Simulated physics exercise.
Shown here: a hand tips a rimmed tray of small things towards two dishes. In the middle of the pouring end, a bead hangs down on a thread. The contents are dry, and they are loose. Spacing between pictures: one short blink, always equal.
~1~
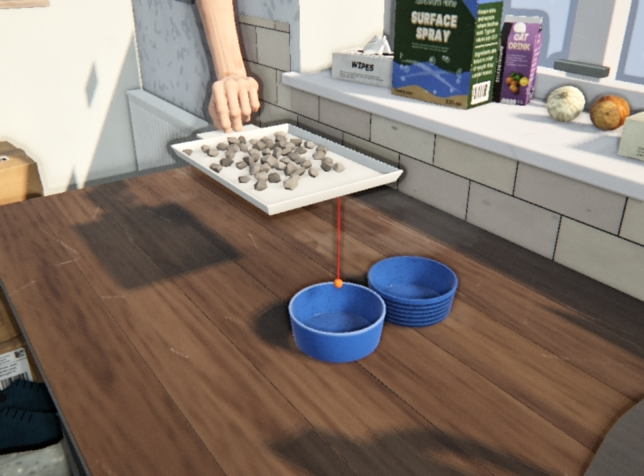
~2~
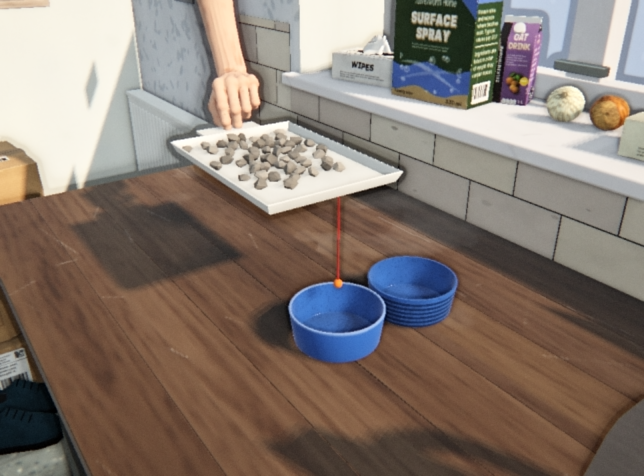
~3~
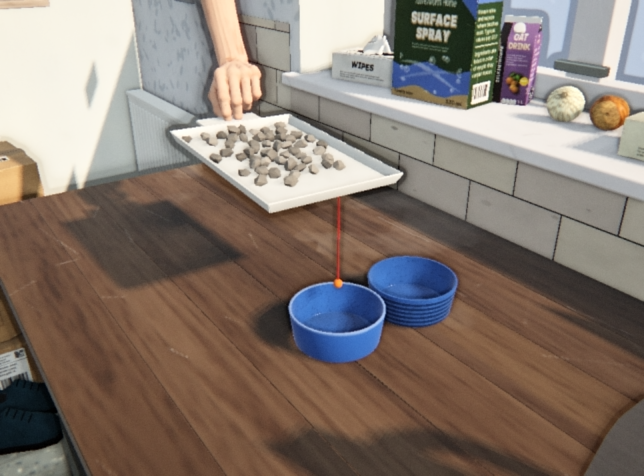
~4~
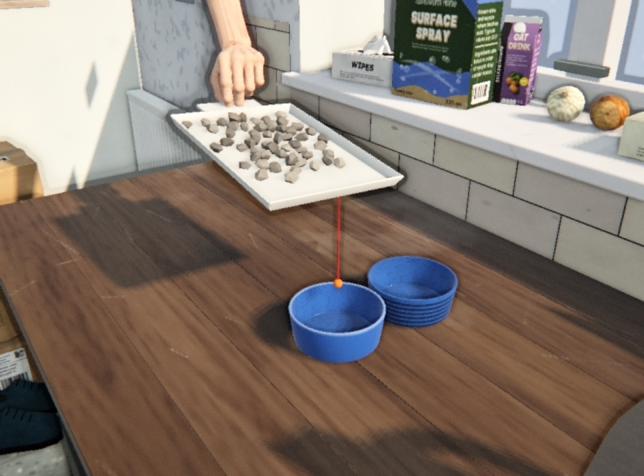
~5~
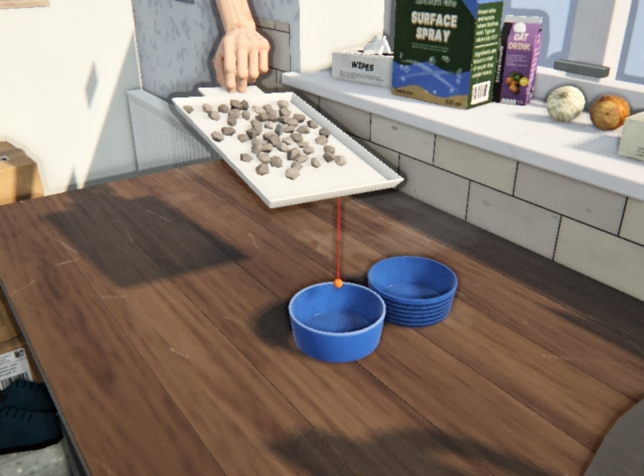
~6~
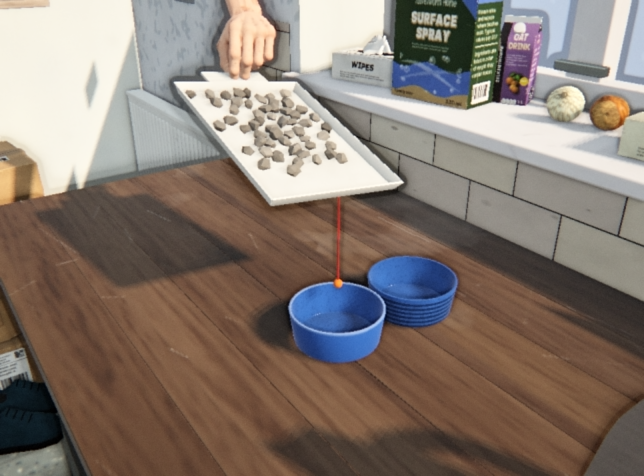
A hand held a white tray of small gray stones above two blue dishes on a wooden table, then gradually raised its back end, tilting the tray toward the front with its right corner lowest.
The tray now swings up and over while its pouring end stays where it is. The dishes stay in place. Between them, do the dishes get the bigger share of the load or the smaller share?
Most of the load is not lost.
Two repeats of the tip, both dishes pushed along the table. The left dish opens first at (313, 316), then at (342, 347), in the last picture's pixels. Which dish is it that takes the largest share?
Right side first, Right side second.
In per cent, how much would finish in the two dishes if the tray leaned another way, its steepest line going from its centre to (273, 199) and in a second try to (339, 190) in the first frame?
10 and 60 per cent, in that order.
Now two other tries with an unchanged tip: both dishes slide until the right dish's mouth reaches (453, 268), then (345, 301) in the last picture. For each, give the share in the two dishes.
First position: Some 90 %; second position: Some 20 %.
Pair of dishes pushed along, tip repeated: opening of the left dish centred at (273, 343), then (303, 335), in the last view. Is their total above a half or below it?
In the first position a minority, in the second a majority.
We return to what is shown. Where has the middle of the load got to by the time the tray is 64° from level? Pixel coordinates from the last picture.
I'd mark the middle close to (383, 192).
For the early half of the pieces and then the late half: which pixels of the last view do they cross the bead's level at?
It passes near (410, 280) first and then near (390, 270).
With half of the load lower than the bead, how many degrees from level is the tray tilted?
Near 75 degrees.
Soon, tray tipped steeply; about two thirds on the tray; a stray few in the left dish; a stray few in the right dish; about a third in the air.
A while on, tray tipped past a quarter turn; a small part in the left dish; about two thirds in the right dish; about a quarter outside both.
Towards the end, tray tipped past a quarter turn; a small part in the left dish; about two thirds in the right dish; about a quarter outside both.
Finally, tray tipped past a quarter turn; a small part in the left dish; about two thirds in the right dish; about a quarter outside both.
